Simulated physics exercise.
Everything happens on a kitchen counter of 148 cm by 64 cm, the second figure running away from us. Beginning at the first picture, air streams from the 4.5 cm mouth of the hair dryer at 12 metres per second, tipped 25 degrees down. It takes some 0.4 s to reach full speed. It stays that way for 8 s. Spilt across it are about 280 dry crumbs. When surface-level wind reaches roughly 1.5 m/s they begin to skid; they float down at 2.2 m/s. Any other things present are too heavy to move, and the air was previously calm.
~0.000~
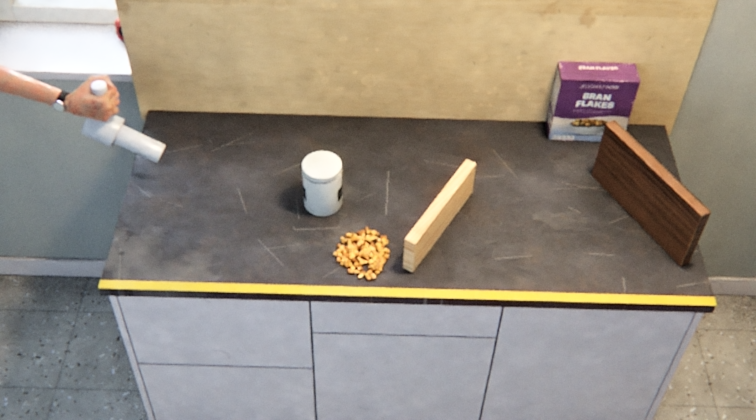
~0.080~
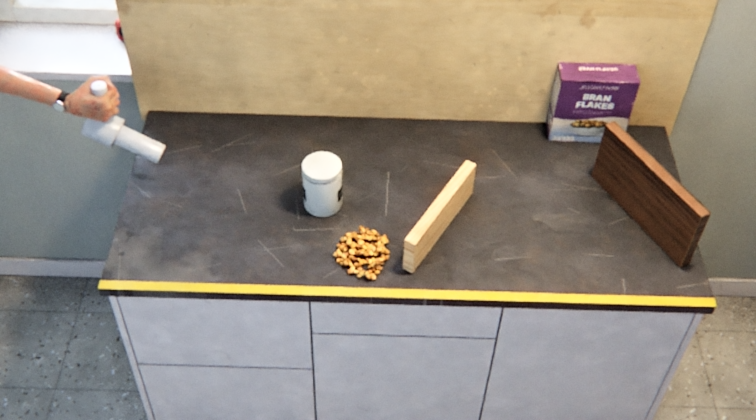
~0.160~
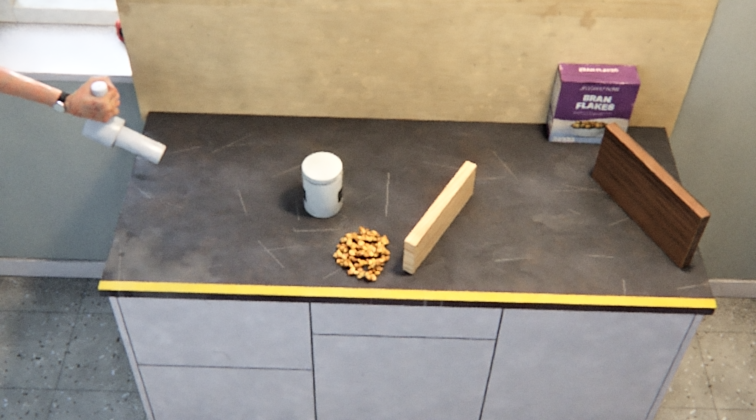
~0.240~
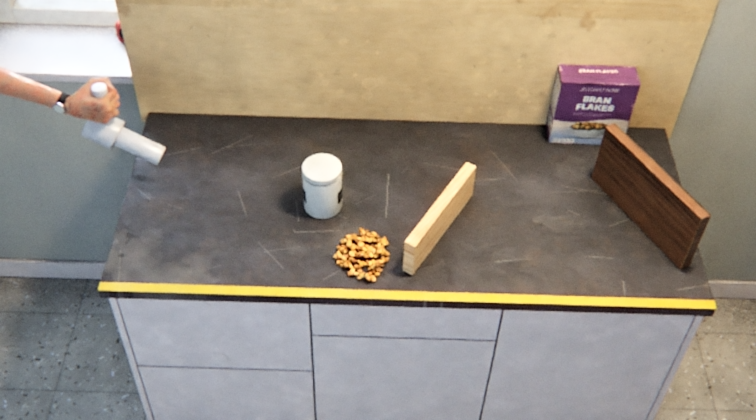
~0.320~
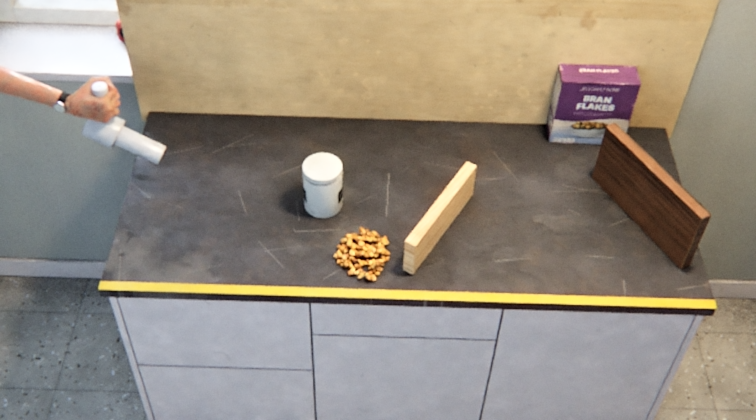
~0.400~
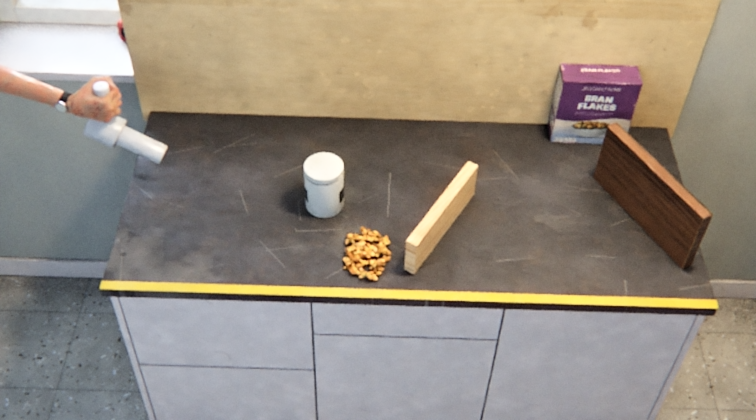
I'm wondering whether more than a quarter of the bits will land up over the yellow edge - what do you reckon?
I'd say yes, more than a quarter.
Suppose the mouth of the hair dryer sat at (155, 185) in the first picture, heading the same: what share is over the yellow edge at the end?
It would come out near 60 in a hundred.
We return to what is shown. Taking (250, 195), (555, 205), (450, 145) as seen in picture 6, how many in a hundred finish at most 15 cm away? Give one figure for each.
I would say some 0 %, 0 % and 0 % respectively.
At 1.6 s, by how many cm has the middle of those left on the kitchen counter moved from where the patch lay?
About 5 cm.
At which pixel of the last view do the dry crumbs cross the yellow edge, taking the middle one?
I'd say roughly (426, 300).
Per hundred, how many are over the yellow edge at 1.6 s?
Near 40 %.
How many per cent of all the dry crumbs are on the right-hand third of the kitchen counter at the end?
I'd put it at about 0 percent.
After 1.6 s the count stands so, 43 % are over the yellow edge; the middle of those still in play is near (380, 249).
After 2.6 s the count stands so, 45 % are over the yellow edge; the middle of those still in play is near (380, 249).
After 4.4 s the count stands so, 47 % are over the yellow edge; the middle of those still in play is near (380, 249).
After 8.0 s, at the end, 50 % are over the yellow edge; the middle of those still in play is near (380, 249).
